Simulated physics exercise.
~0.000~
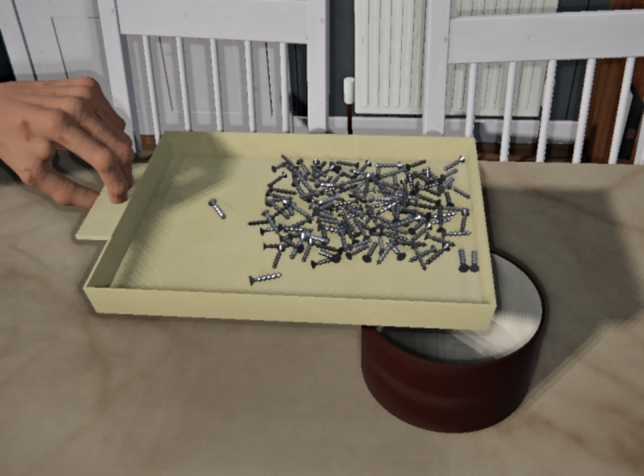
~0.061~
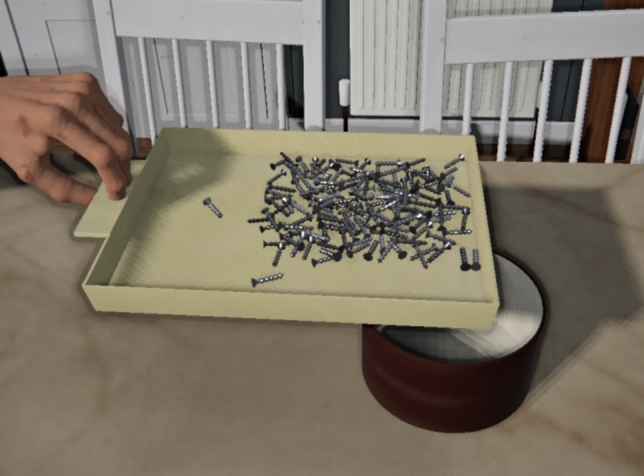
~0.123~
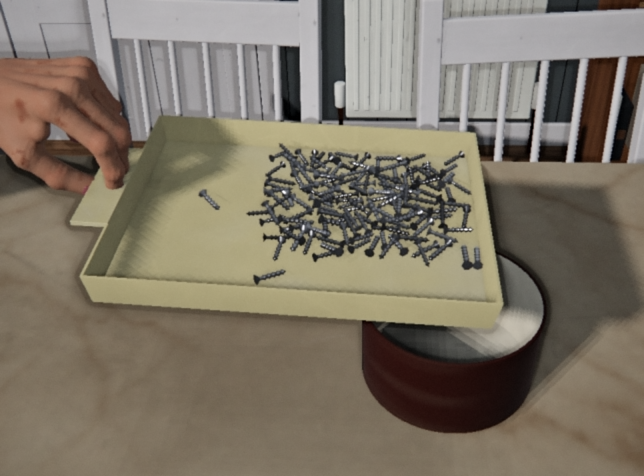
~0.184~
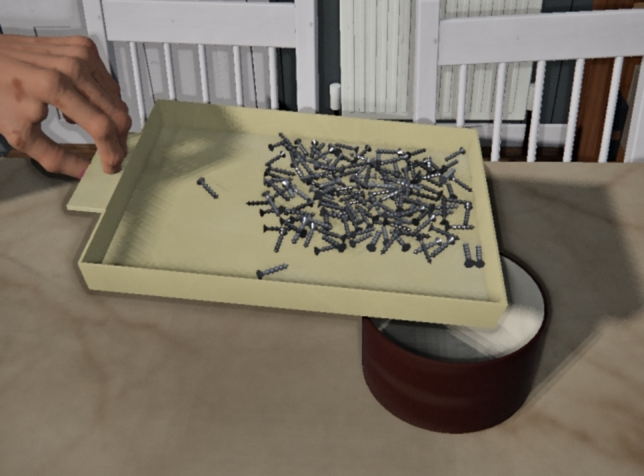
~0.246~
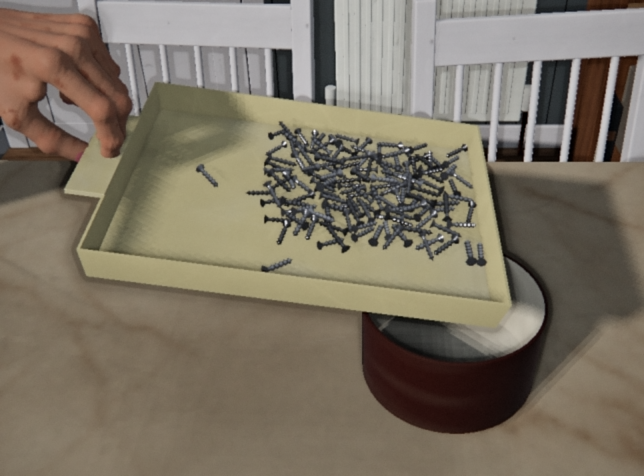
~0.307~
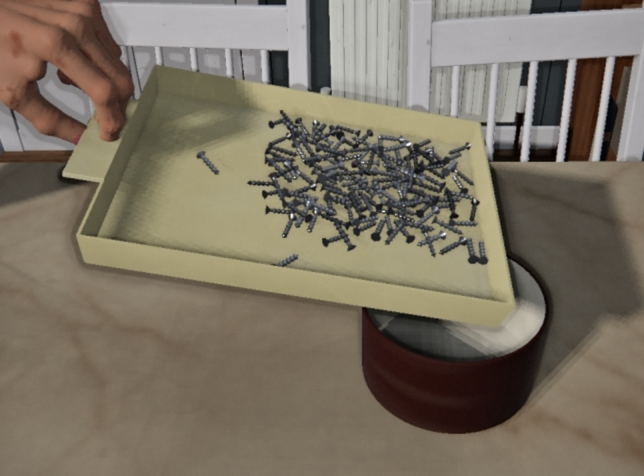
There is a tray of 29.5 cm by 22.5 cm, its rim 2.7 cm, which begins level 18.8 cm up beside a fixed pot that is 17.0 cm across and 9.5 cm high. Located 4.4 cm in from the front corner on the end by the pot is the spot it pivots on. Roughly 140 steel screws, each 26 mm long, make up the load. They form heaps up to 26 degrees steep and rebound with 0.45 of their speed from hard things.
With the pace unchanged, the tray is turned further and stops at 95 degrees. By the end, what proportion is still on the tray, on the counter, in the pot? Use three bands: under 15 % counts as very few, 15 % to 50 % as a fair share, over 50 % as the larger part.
Tray: Very few; counter: The larger part; pot: Very few.
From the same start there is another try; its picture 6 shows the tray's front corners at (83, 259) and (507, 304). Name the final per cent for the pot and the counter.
Pot 0 % / counter 100 %.
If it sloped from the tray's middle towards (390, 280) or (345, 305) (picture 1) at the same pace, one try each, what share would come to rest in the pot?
That would be close to 0 per cent and then close to 0 per cent.
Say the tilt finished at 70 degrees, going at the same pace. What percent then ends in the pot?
Estimate: Roughly 0 percent.
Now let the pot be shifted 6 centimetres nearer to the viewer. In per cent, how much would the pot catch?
I'd say some 25 per cent would end up there.
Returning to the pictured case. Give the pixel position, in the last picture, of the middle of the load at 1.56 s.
Expected load position: Near (515, 218).
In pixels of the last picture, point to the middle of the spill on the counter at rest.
At rest, its centre lies at about (568, 459).
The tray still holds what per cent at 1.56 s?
Around 100 percent of it.
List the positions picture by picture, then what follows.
The first picture shows tray tilt 0 degrees, front corners at (90, 286) and (490, 302); middle of the pieces at (356, 215); pot at (452, 298).
The second picture shows tray tilt 1 degrees, front corners at (89, 283) and (493, 301); middle of the pieces at (356, 213).
The third picture shows tray tilt 3 degrees, front corners at (87, 274) and (497, 301), lowest corner right front; middle of the pieces at (356, 208).
The fourth picture shows tray tilt 6 degrees, front corners at (85, 261) and (501, 301), lowest corner right front; middle of the pieces at (358, 202).
The fifth picture shows tray tilt 9 degrees, front corners at (84, 247) and (505, 301), lowest corner right front; middle of the pieces at (359, 195).
The sixth picture shows tray tilt 13 degrees, front corners at (84, 233) and (509, 301), lowest corner right front; middle of the pieces at (360, 188); pot at (454, 296). The tray's pace is about 50 degrees a second.
After 1.06 s, tilt 51 degrees; the tray holds 100 %, the pot 0 %.
Then, at 1.56 s, tilt 76 degrees; the tray holds 100 %, the pot 0 %.
After 2.13 s, tilt 95 degrees; the tray holds 10 %, the pot 0 %.
At rest (3.1 s), tray 5 %, counter 95 %, pot 0 %.
